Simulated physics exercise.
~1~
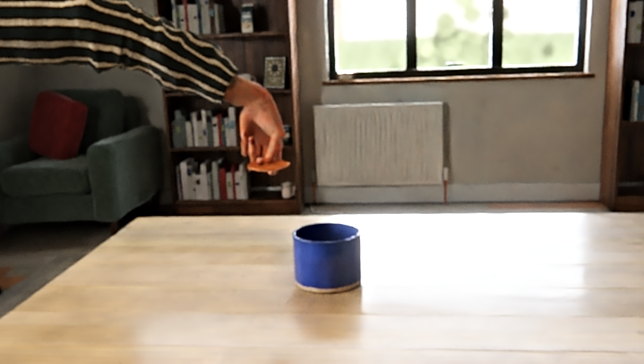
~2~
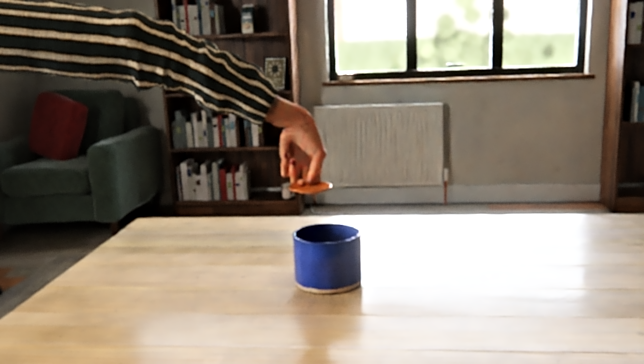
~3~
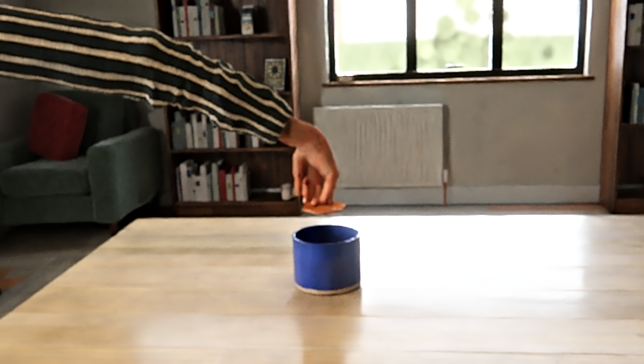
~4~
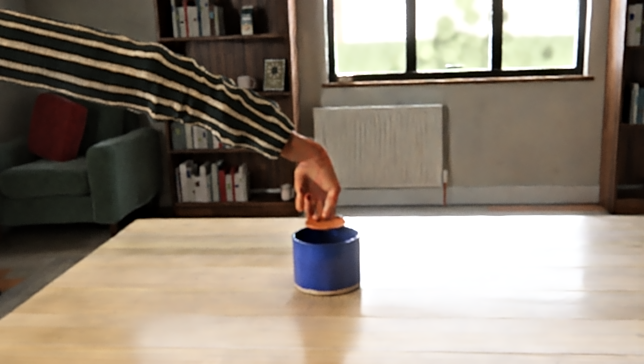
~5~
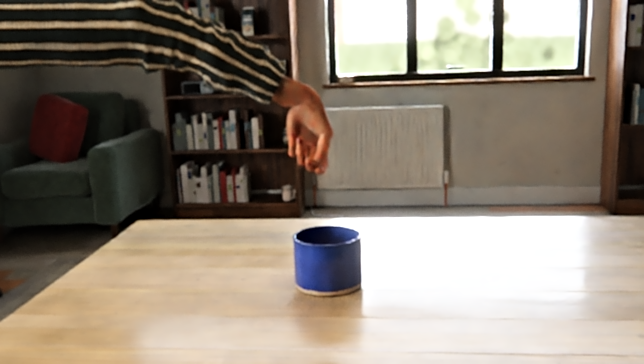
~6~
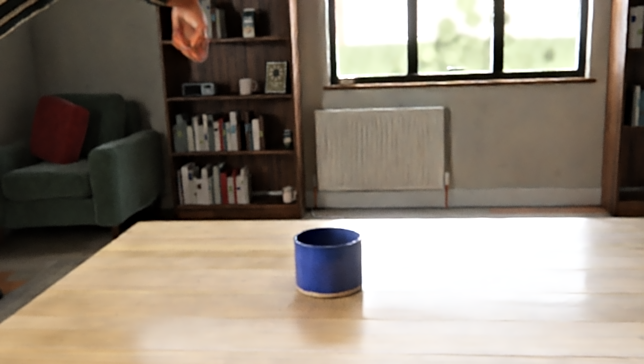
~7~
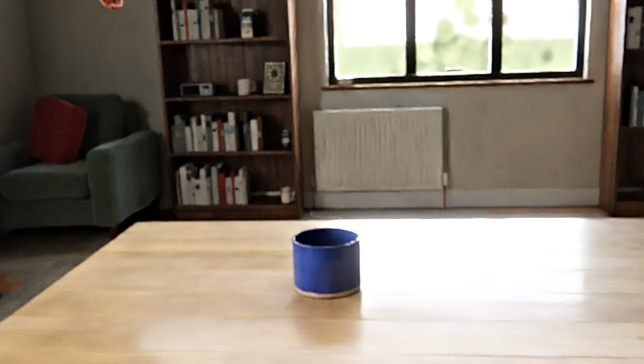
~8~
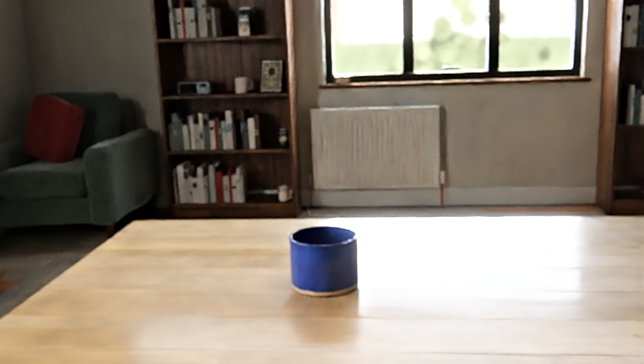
On a wooden table, a hand lowers an orange disc into a blue pot and withdraws.
